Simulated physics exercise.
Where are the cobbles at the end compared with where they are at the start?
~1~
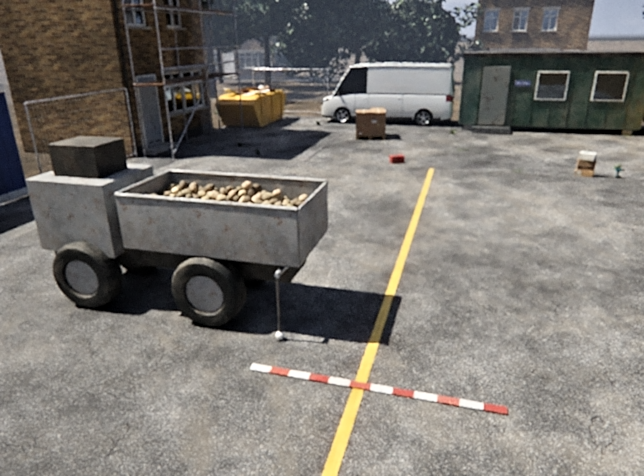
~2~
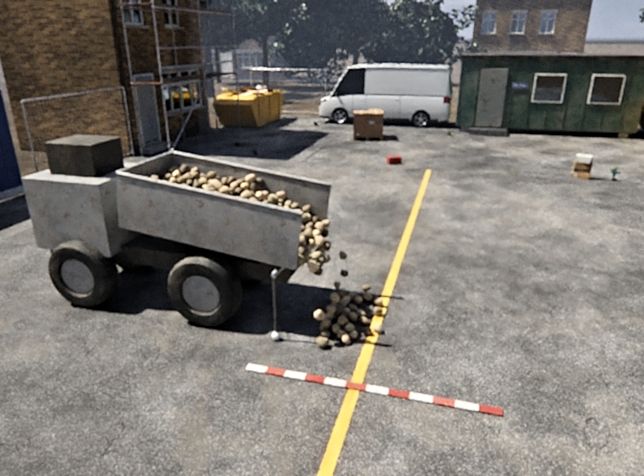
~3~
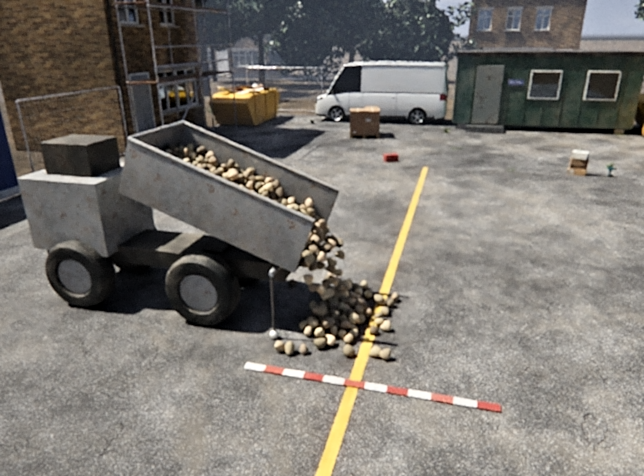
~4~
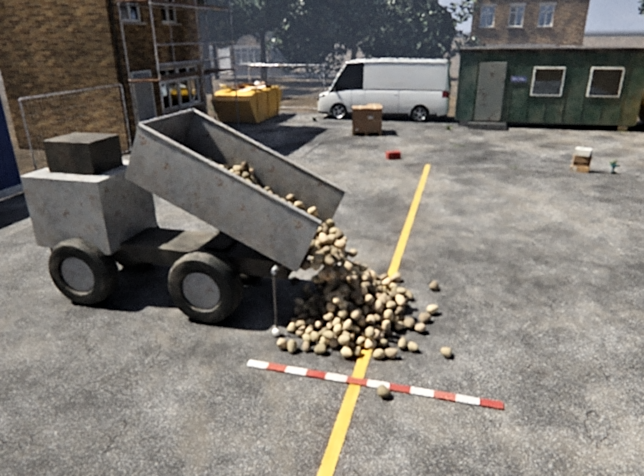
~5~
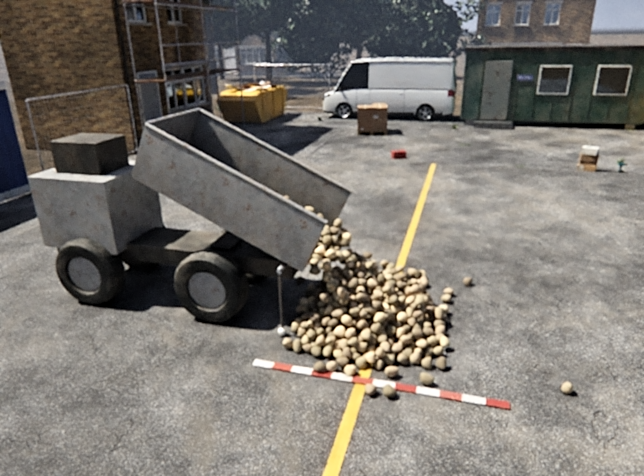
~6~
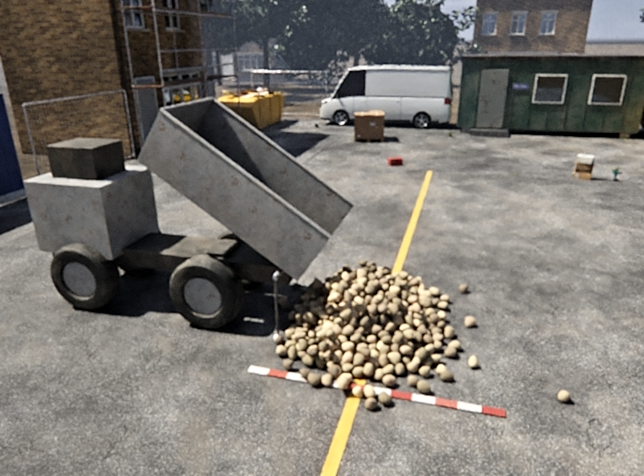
At the start the cobbles lie inside the truck's grey body, but at the end they are lower and further right, in a heap on the ground behind the truck that spreads across the yellow line.
